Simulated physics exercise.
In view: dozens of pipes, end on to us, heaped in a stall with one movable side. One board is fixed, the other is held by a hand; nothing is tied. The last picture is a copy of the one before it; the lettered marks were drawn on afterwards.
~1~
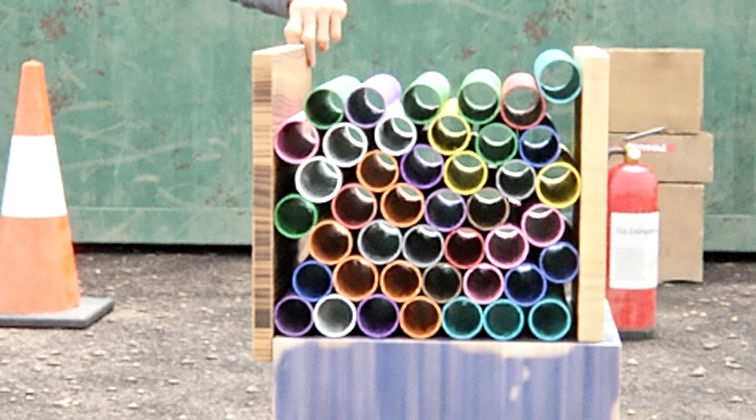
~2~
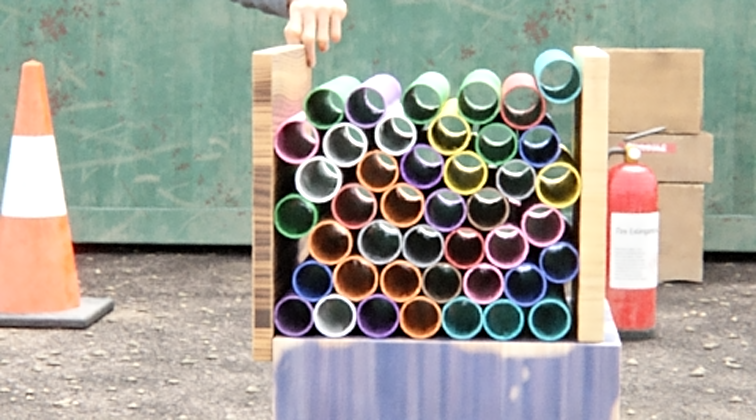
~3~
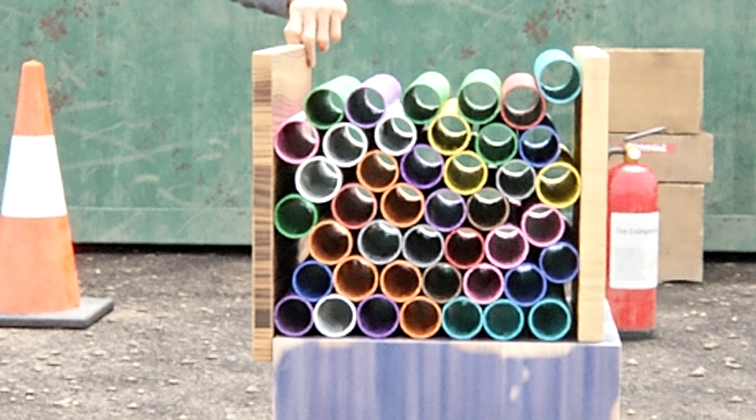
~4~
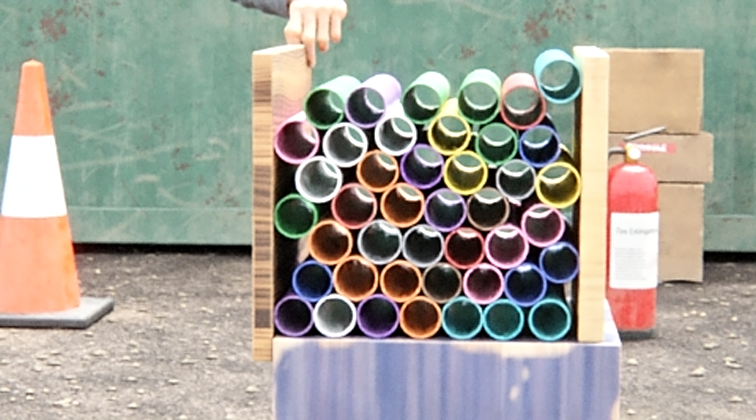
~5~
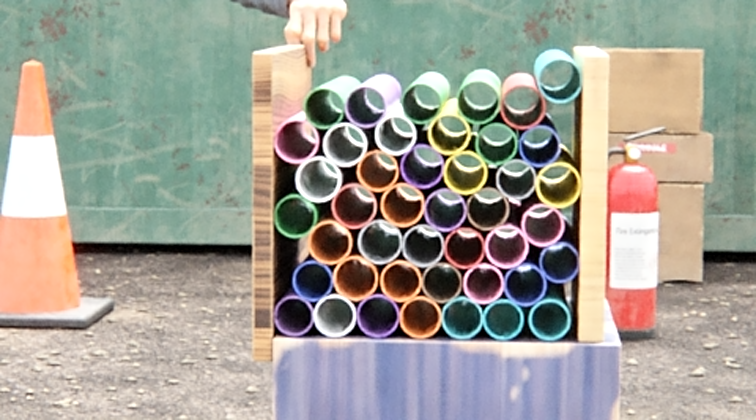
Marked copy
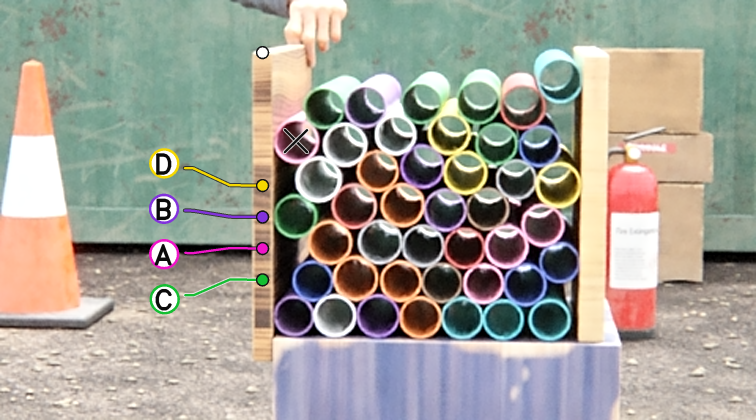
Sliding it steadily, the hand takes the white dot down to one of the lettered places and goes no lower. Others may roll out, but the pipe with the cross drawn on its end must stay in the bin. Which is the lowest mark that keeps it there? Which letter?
The lowest mark that will do is D.
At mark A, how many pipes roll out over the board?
With A, two.
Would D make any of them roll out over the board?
At D: No.
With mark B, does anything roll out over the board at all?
Yes.
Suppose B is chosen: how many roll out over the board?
At B the number is two.
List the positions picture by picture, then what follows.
A red pipe (465, 248); a red pipe (354, 206); a yellow pipe (558, 186), in the first picture.
A yellow pipe (558, 186); a purple pipe (422, 167), in the second picture.
A green pipe (497, 144); a purple pipe (366, 107), in the third picture.
Side board (284, 190); a purple pipe (294, 316), in the fourth picture.
A turquoise pipe (503, 320); an orange pipe (402, 281); a red pipe (465, 248), in the fifth picture.
On the copy, A at (262, 249); B at (262, 217); C at (262, 280); D at (262, 186); the cross at (296, 141); the white dot at (262, 52).
On D. First, top of the board (274, 117).
Then, top of the board (274, 185).
Finally, top of the board (274, 185), none out over the board, the crossed one still inside.
By contrast, A lets the crossed one out; B lets the crossed one out; C lets the crossed one out.
